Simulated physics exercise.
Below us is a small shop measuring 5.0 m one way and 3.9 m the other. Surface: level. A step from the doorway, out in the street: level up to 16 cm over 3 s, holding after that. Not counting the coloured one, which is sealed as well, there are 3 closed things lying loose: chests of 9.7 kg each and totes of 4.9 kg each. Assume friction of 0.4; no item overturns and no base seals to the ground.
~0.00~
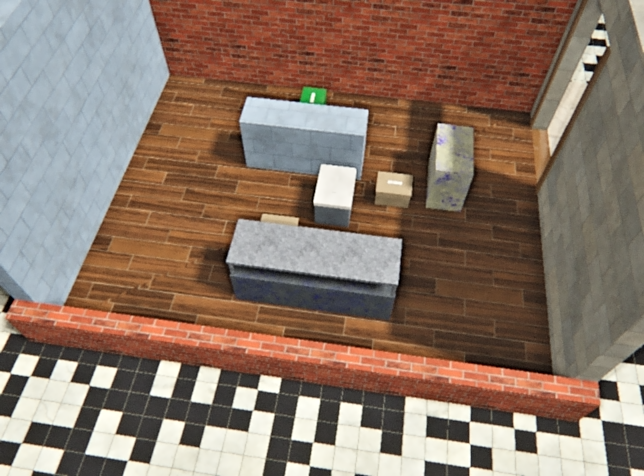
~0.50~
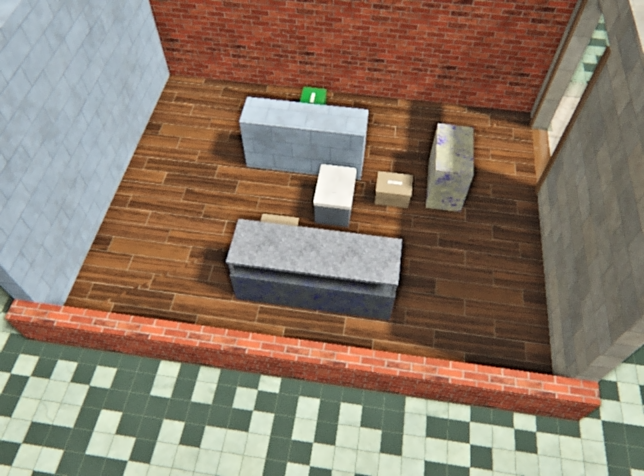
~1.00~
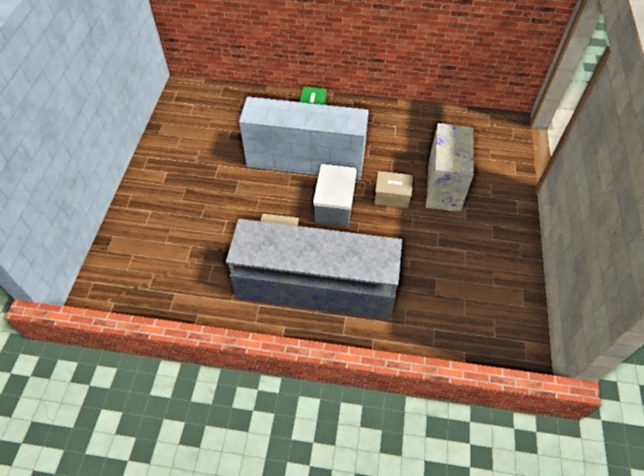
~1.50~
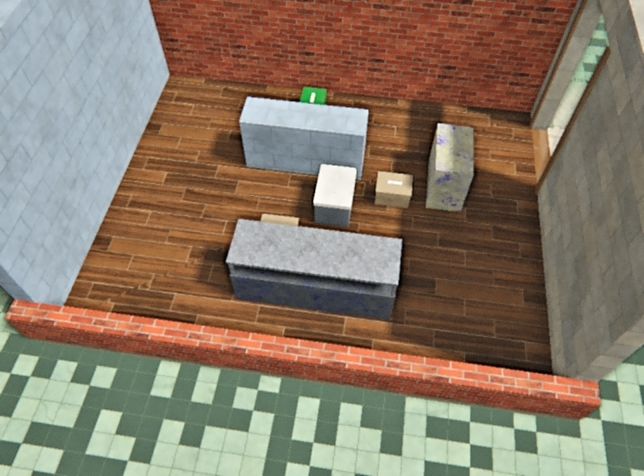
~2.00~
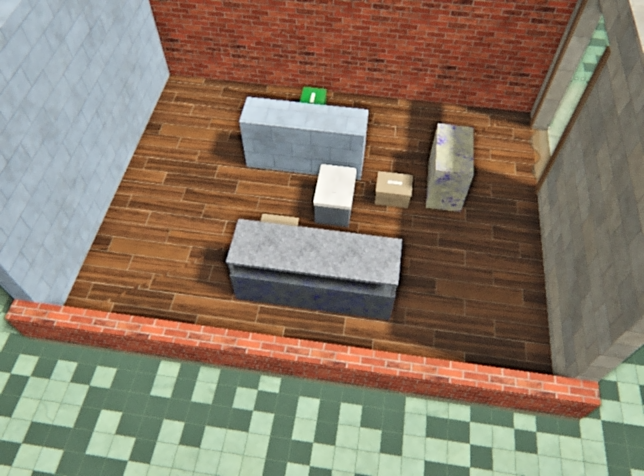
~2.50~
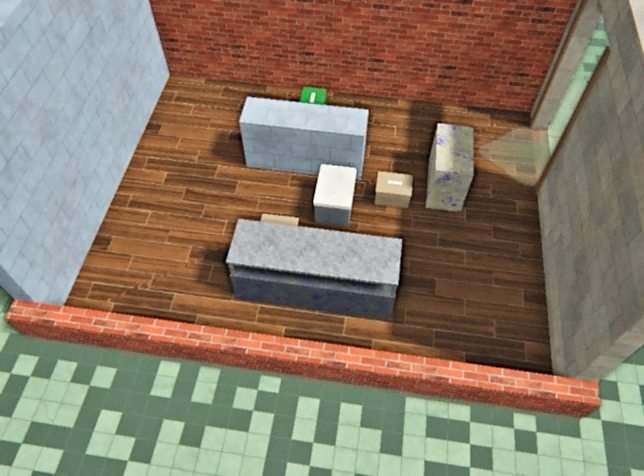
At the start, blocks and boxes stand on the wooden floor of a small brick-backed shop, with dry black-and-white tiles outside. Greenish water then covers the street tiles and slowly deepens in colour. Finally, a thin fan of water spreads in through the right-hand doorway, while everything inside stays still.
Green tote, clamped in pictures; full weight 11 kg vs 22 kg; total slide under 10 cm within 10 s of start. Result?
To my eye, only the doubled ballast is adequate.
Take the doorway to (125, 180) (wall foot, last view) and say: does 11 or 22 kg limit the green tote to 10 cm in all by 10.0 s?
There even the lighter works.
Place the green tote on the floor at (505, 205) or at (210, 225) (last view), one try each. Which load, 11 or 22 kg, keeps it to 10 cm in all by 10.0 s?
At the first spot the lesser mass is plenty, at the second the lesser mass is plenty.
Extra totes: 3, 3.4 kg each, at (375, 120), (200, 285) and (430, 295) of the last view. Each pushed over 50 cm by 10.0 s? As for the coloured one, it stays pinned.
First: Beyond the limit; second: Inside the limit; third: Inside the limit.
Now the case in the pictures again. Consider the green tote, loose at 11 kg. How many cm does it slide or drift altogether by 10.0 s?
It would cover some 120 cm all told.
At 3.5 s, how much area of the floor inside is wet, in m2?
Around 2.5 m2 of it.
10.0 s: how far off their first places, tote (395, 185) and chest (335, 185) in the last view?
30 cm and 0 cm respectively.
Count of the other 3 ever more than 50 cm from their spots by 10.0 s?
Result: 0.
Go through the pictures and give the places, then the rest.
In the first frame, the green tote at (313, 98) rests on the ground; 0.0 m2 under water; 0 of 4 have shifted.
In the second frame, the green tote at (313, 98), on the bottom; 0.0 m2 under water; 0 of 4 have shifted.
In the third frame, the green tote at (313, 98), on the bottom; 0.0 m2 under water; 0 of 4 have shifted.
In the fourth frame, the green tote at (313, 98) rests on the ground; 0.0 m2 under water; 0 of 4 have shifted.
In the fifth frame, the green tote at (313, 98) rests on the ground; 0.0 m2 under water; 0 of 4 have shifted.
In the sixth frame, the green tote at (313, 98), on the bottom; 0.4 m2 under water; 0 of 4 have shifted.
After 3.5 s the green tote would be 0 cm from its start with 11 kg and 0 cm from its start with 22 kg; 0 cm of water round it then.
After 4.5 s the green tote would be 0 cm from its start with 11 kg and 0 cm from its start with 22 kg; 2 cm of water round it then.
After 7.0 s the green tote would be 65 cm from its start with 11 kg and 0 cm from its start with 22 kg; 5 cm of water round it then.
After 10.0 s the green tote would be 127 cm from its start with 11 kg and 0 cm from its start with 22 kg; 7 cm of water round it then.
